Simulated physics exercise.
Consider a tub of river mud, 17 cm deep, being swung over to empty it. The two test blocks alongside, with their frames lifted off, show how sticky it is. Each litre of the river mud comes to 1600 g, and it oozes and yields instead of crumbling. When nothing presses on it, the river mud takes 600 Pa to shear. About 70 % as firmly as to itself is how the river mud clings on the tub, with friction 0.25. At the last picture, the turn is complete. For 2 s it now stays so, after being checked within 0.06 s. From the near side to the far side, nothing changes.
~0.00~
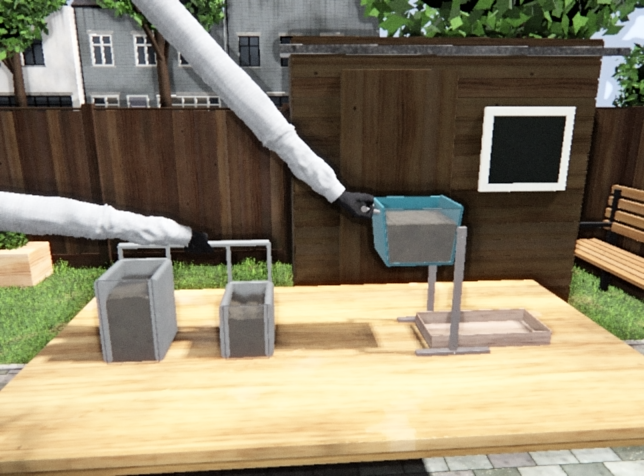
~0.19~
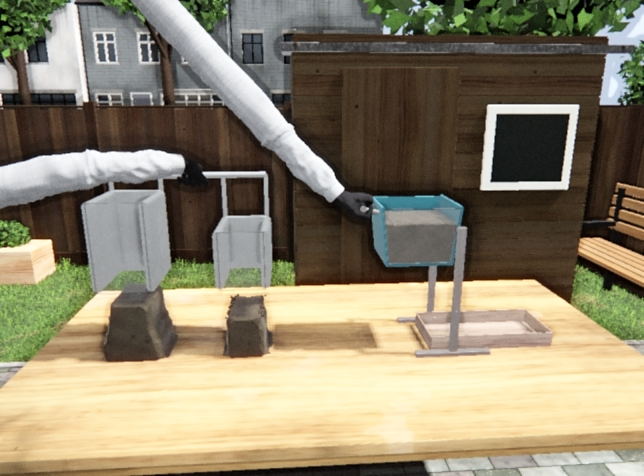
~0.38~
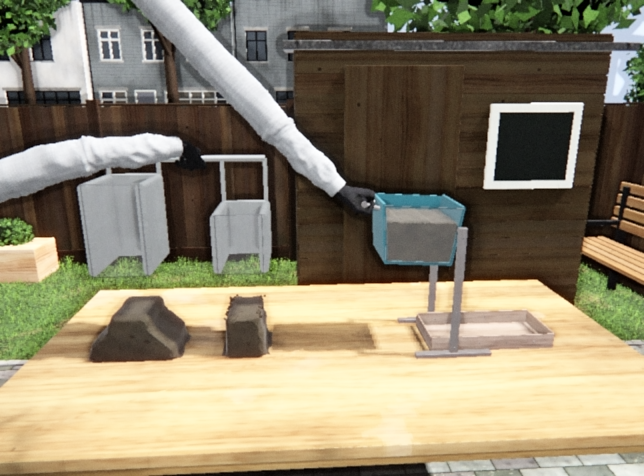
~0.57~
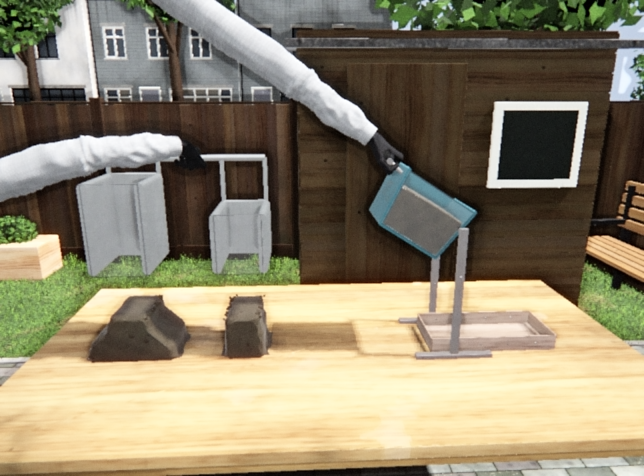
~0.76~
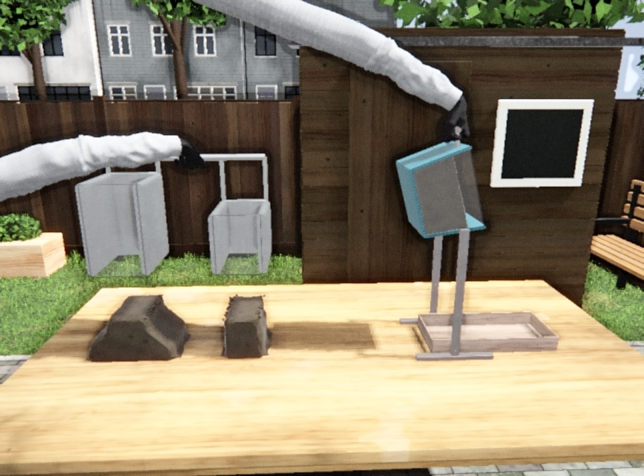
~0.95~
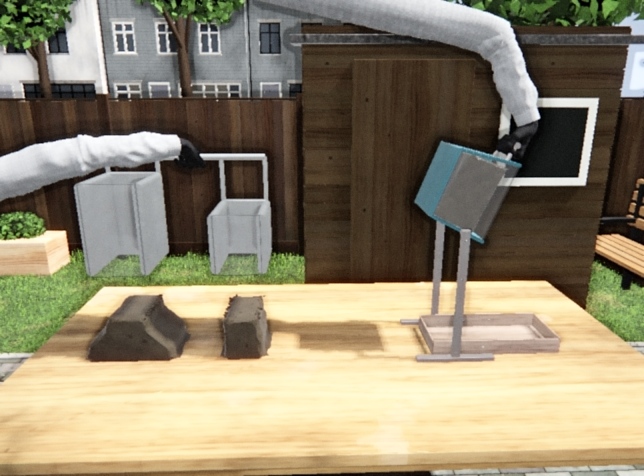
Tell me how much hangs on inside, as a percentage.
Near 0 %.
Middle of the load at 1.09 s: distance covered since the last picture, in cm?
Looks like around 10 cm to me.
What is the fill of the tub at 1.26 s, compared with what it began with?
Around 0 per cent.
After 1.09 s, the tub is at 111 degrees and holds 58 %.
After 1.26 s, the tub is at 111 degrees and holds 0 %.
After 1.43 s, the tub is at 111 degrees and holds 0 %.
After 1.60 s, the tub is at 111 degrees and holds 0 %.
After 2.95 s, at the end, the tub is at 111 degrees and holds 0 %.
